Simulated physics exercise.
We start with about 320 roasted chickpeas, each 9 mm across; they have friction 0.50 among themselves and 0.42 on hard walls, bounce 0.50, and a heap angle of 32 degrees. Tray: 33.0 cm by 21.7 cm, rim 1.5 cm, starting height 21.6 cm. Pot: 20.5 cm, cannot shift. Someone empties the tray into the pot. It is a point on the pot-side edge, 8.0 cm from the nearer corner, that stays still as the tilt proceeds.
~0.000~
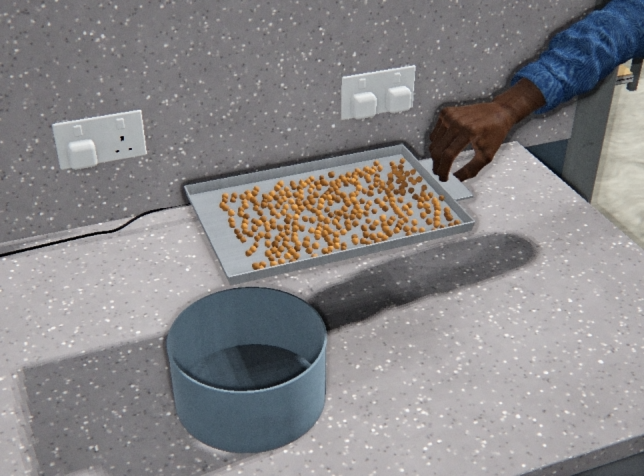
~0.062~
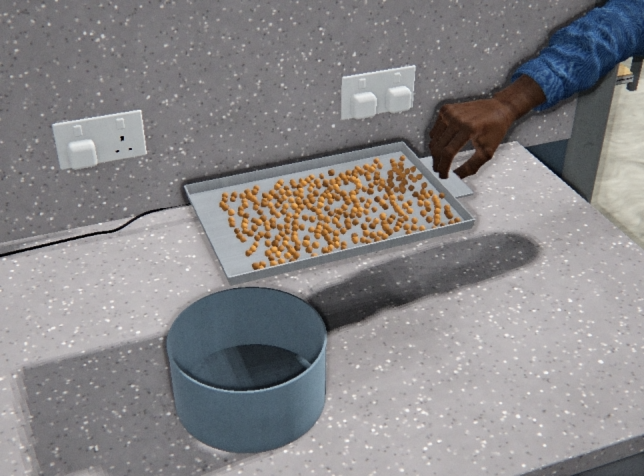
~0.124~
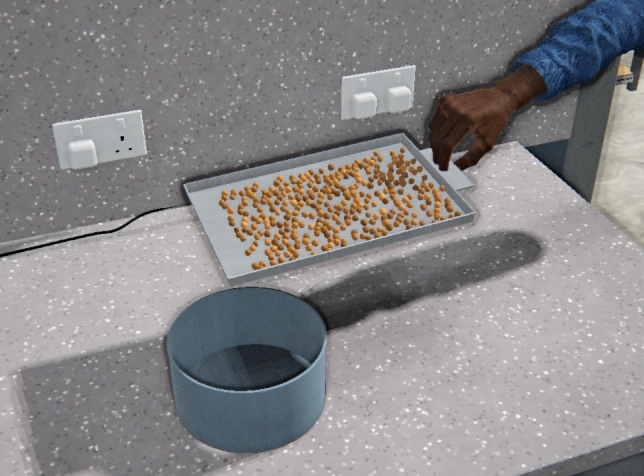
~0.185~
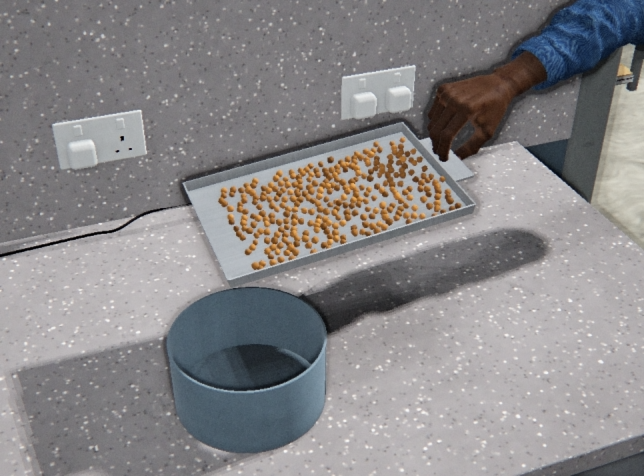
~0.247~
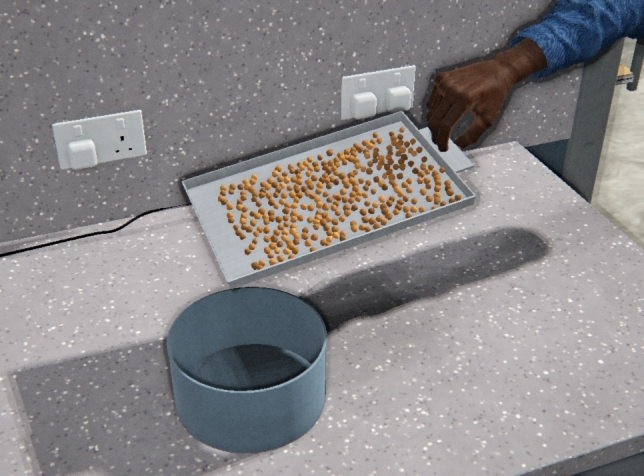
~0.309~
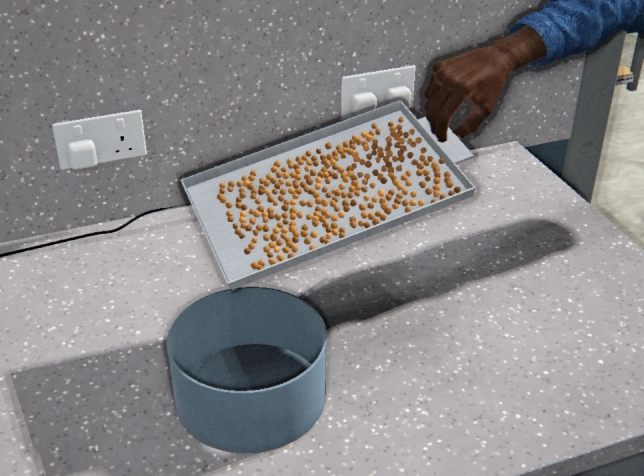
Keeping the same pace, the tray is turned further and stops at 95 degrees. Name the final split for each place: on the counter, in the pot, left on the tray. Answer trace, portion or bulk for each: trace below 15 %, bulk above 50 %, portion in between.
Counter: Trace. Pot: Bulk. Tray: Trace.
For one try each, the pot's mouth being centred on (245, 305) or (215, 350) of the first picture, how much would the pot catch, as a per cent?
In order, about 55 and about 100 per cent.
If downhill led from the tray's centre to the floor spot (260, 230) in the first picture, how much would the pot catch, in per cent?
Something like 55 in a hundred.
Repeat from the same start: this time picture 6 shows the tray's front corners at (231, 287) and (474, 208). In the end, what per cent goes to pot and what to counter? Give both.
Final per cent - pot 80, counter 20.
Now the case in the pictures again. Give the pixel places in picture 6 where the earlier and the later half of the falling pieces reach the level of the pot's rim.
(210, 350) first, (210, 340) later, roughly.
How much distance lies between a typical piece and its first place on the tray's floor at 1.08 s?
It has moved some 9 cm from its start.
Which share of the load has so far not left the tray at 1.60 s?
Close to 95 in a hundred parts of the load.
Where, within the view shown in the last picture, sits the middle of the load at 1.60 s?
Approximately (238, 227) in the last view.
Then, at 1.08 s, tilt 51 degrees; the tray holds 100 %, the pot 0 %.
After 1.60 s, tilt 77 degrees; the tray holds 95 %, the pot 5 %.
After 2.18 s, tilt 95 degrees; the tray holds 5 %, the pot 85 %.
By 3.0 s all is still; counter 5 %, pot 95 %, tray 0 %.
